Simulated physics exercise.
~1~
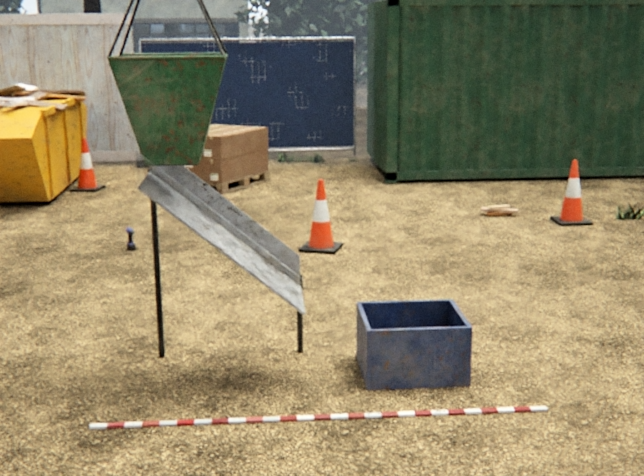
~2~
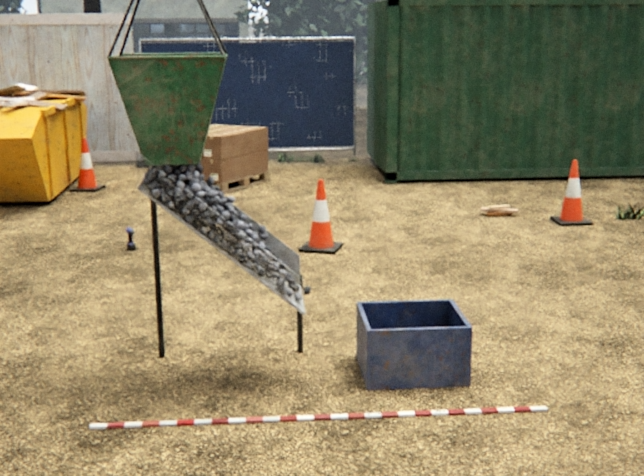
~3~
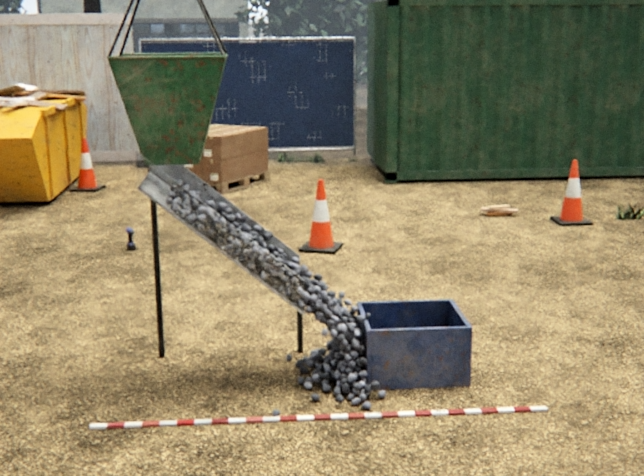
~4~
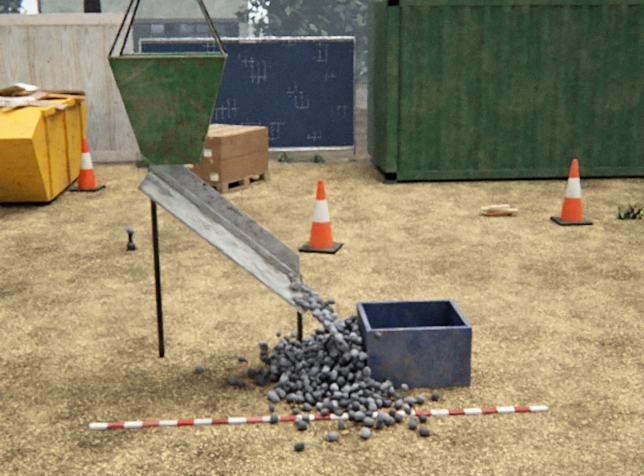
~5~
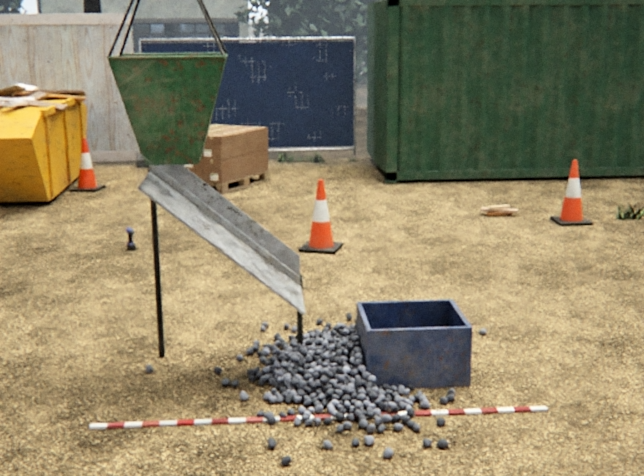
Grey rounded stones pour from the bottom of a green skip hanging above a sloping metal chute on a sandy yard, with a blue open-topped bin standing to the lower right. They spread down the chute in a thick stream toward its lower end. Spilling off the edge, they drop short of the bin and heap up against its left side. The chute empties as the last stones tumble down, and the pile spreads forward over the red and white striped pole. At the end, the stones lie scattered on the ground, mostly left of the bin, which appears to have caught none.
